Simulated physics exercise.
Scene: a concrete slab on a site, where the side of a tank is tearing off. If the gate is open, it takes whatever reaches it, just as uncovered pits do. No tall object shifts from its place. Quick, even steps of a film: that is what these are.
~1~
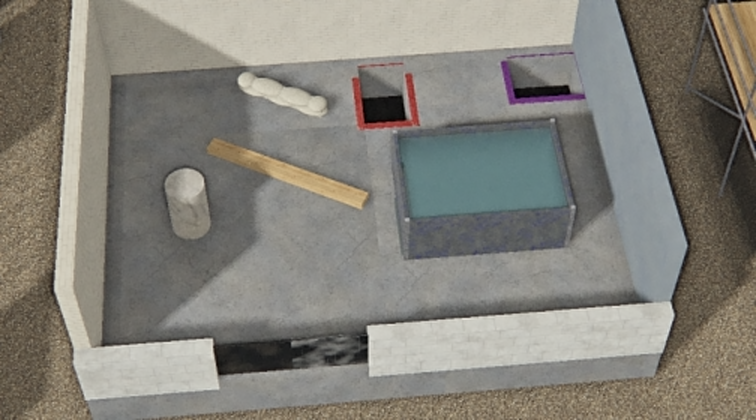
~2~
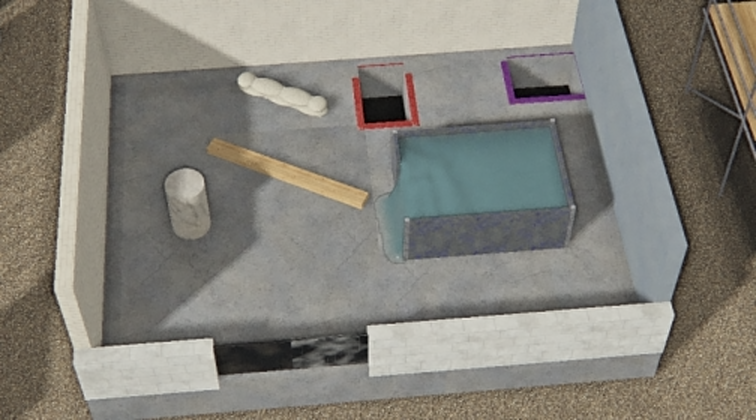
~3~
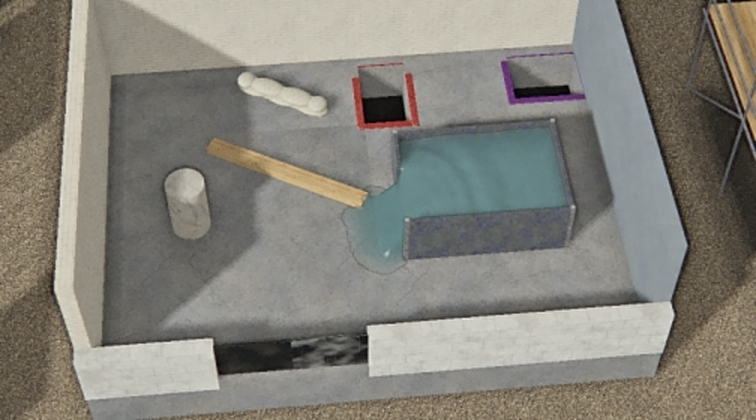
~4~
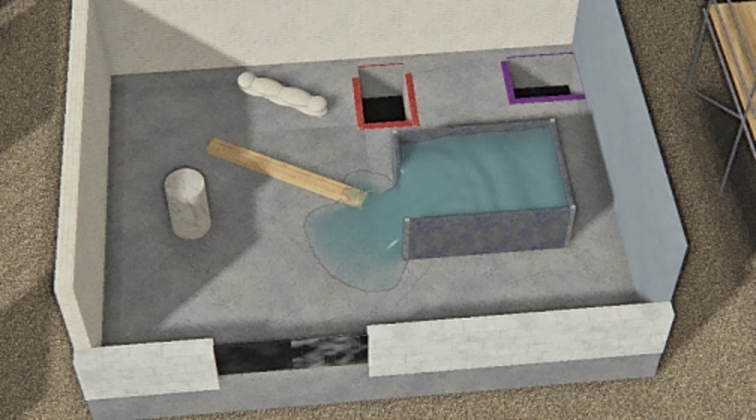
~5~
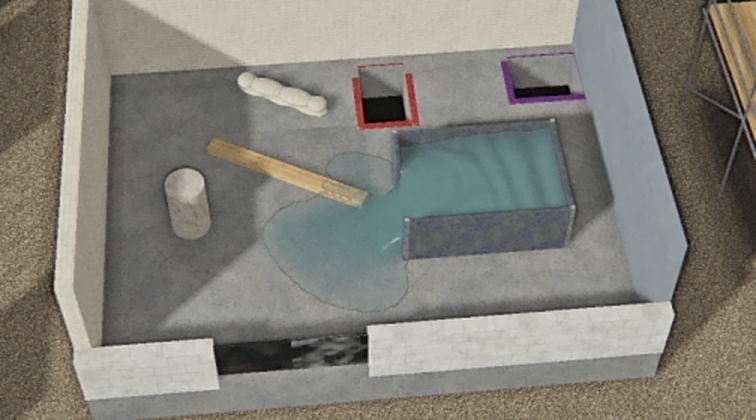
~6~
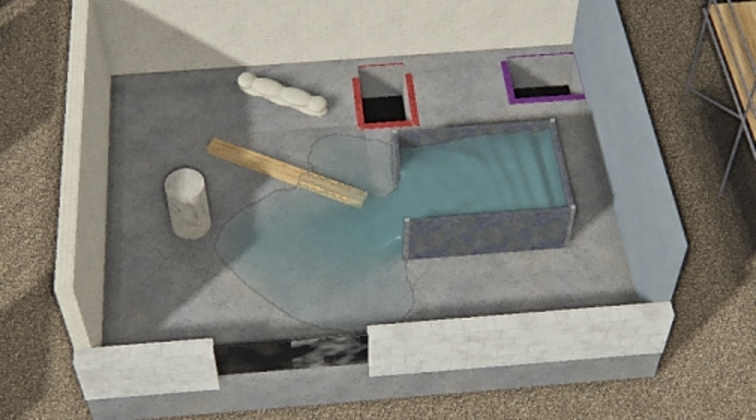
Water pouring from the open left side of a tank, spreading leftward across a grey concrete slab and around a wooden plank.
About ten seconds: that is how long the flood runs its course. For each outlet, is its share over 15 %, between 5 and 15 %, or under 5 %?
Shares: The gate under 5 %; the red pit between 5 and 15 %; the purple pit under 5 %.
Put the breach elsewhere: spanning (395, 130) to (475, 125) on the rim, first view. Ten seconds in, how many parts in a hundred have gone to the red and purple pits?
Lab note - share by pit: Red 55 %, purple 20 %.
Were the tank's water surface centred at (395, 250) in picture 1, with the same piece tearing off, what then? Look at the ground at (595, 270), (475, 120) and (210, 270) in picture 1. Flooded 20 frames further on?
Well, first one stays dry, second one stays dry, third one got wet.
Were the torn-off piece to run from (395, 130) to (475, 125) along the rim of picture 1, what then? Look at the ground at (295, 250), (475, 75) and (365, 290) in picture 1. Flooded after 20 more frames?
First spot spared, second spot submerged, third spot spared.
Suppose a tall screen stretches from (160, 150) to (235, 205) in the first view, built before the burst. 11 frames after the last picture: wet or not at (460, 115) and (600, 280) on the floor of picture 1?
In the listed order, the first spot is spared and the second is spared.
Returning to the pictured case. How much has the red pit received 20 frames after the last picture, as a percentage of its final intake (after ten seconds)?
Roughly 5 per cent.
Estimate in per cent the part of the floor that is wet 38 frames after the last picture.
Roughly 65 per cent.
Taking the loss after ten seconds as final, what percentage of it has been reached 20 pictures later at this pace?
My reading is near 5 per cent.
A moment on, water covers 40 % of the floor; the gate 0 %, the red pit 0 %, the purple pit 0 %.
Next, water covers 50 % of the floor; the gate 0 %, the red pit 0 %, the purple pit 0 %.
Then, water covers 55 % of the floor; the gate 0 %, the red pit 0 %, the purple pit 0 %.
Later, water covers 65 % of the floor; the gate 0 %, the red pit 2 %, the purple pit 0 %.
In the end, water covers 90 % of the floor; the gate 0 %, the red pit 7 %, the purple pit 0 %.
